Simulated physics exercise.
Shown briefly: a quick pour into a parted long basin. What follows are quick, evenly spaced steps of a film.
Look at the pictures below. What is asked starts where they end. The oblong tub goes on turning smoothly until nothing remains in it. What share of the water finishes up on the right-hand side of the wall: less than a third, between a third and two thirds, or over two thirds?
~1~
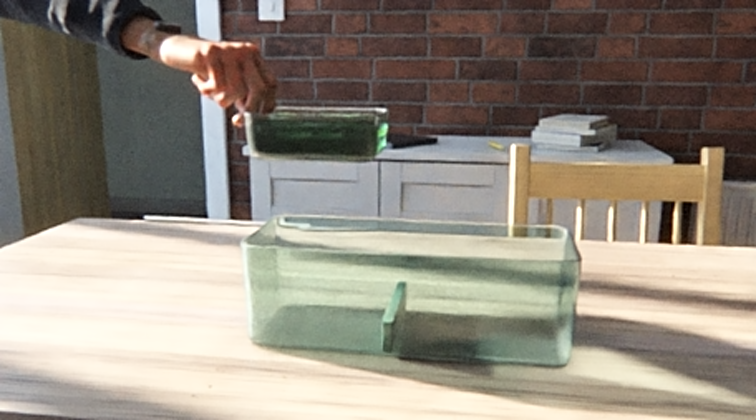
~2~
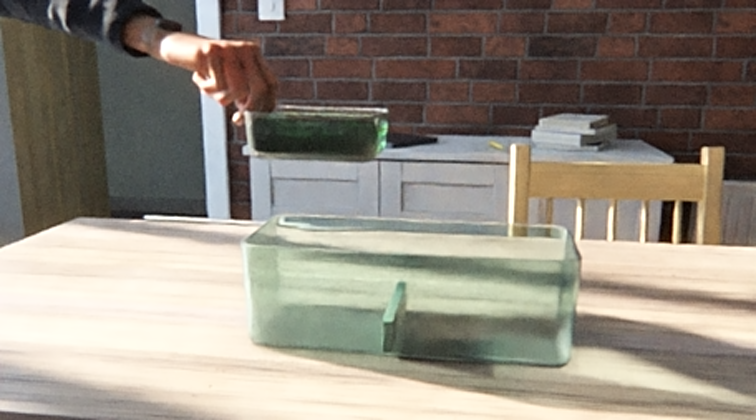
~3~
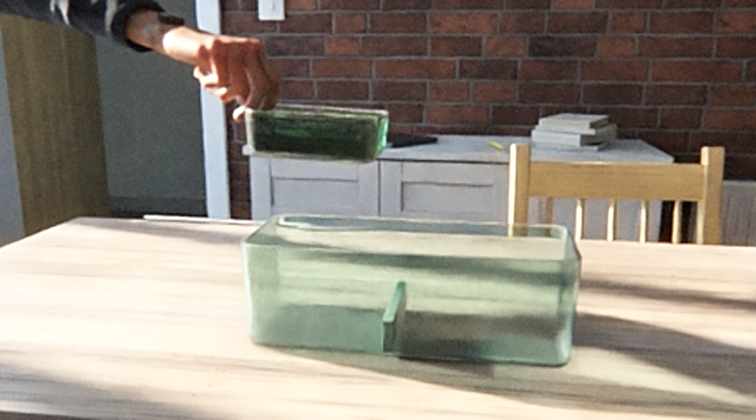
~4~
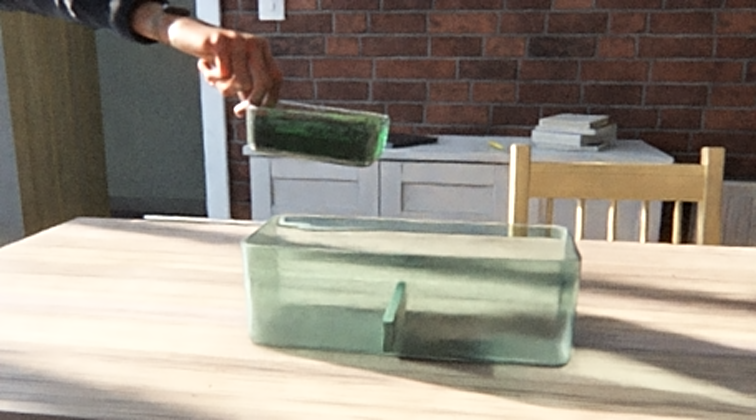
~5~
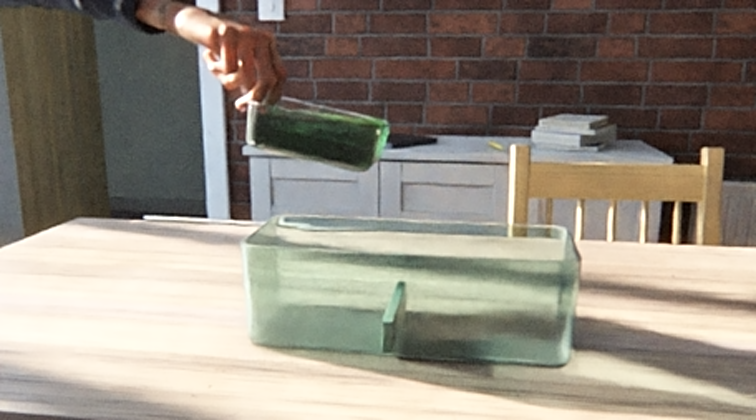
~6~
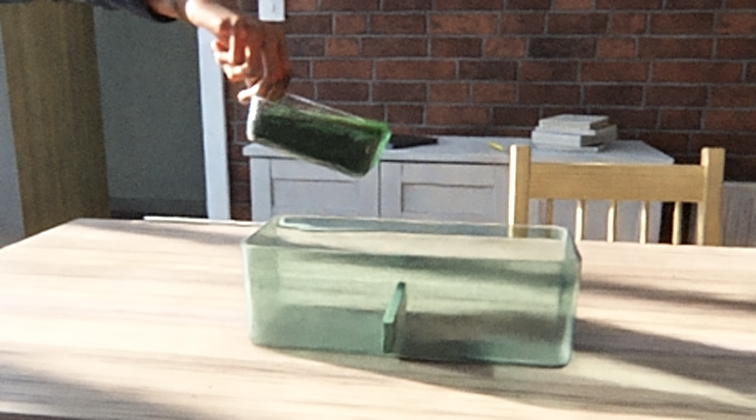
Most likely the right of the wall will hold upwards of two thirds.
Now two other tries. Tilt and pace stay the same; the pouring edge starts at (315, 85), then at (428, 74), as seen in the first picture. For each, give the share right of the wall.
In order, some 15 and 85 percent.
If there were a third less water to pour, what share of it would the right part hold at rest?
75 %.
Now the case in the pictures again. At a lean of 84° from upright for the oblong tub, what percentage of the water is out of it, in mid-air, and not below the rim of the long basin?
Near 30 parts in a hundred.
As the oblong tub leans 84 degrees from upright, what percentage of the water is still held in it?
Around 10 percent remains.
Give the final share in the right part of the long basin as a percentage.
80 % or thereabouts.
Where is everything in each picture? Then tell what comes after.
The first picture shows tilt 0°; pouring edge (383, 115); surface from (261, 117) to (381, 120); the long basin's rim runs from (259, 230) to (574, 245); the wall's top is at (395, 301).
The second picture shows tilt 1°; pouring edge (383, 115); surface from (261, 116) to (382, 120).
The third picture shows tilt 3°; pouring edge (384, 118); surface from (262, 115) to (382, 121).
The fourth picture shows tilt 7°; pouring edge (385, 122); surface from (262, 115) to (382, 123).
The fifth picture shows tilt 11°; pouring edge (385, 128); surface from (263, 114) to (385, 125).
The sixth picture shows tilt 18°; pouring edge (385, 136); surface from (264, 114) to (385, 131); 3 per cent is over the edge.
A moment on, the oblong tub is tipped on its side and 9 per cent is still to pour, 1 is left of the wall and 58 right of it.
Next, the oblong tub is tipped right over and 0 per cent is still to pour, 18 is left of the wall and 79 right of it.
Then the oblong tub is tipped right over and 0 per cent is still to pour, 19 is left of the wall and 79 right of it.
Later the oblong tub is tipped right over and 0 per cent is still to pour, 19 is left of the wall and 79 right of it.
At rest 19 per cent lies left of the wall, 79 right of it and 2 outside.
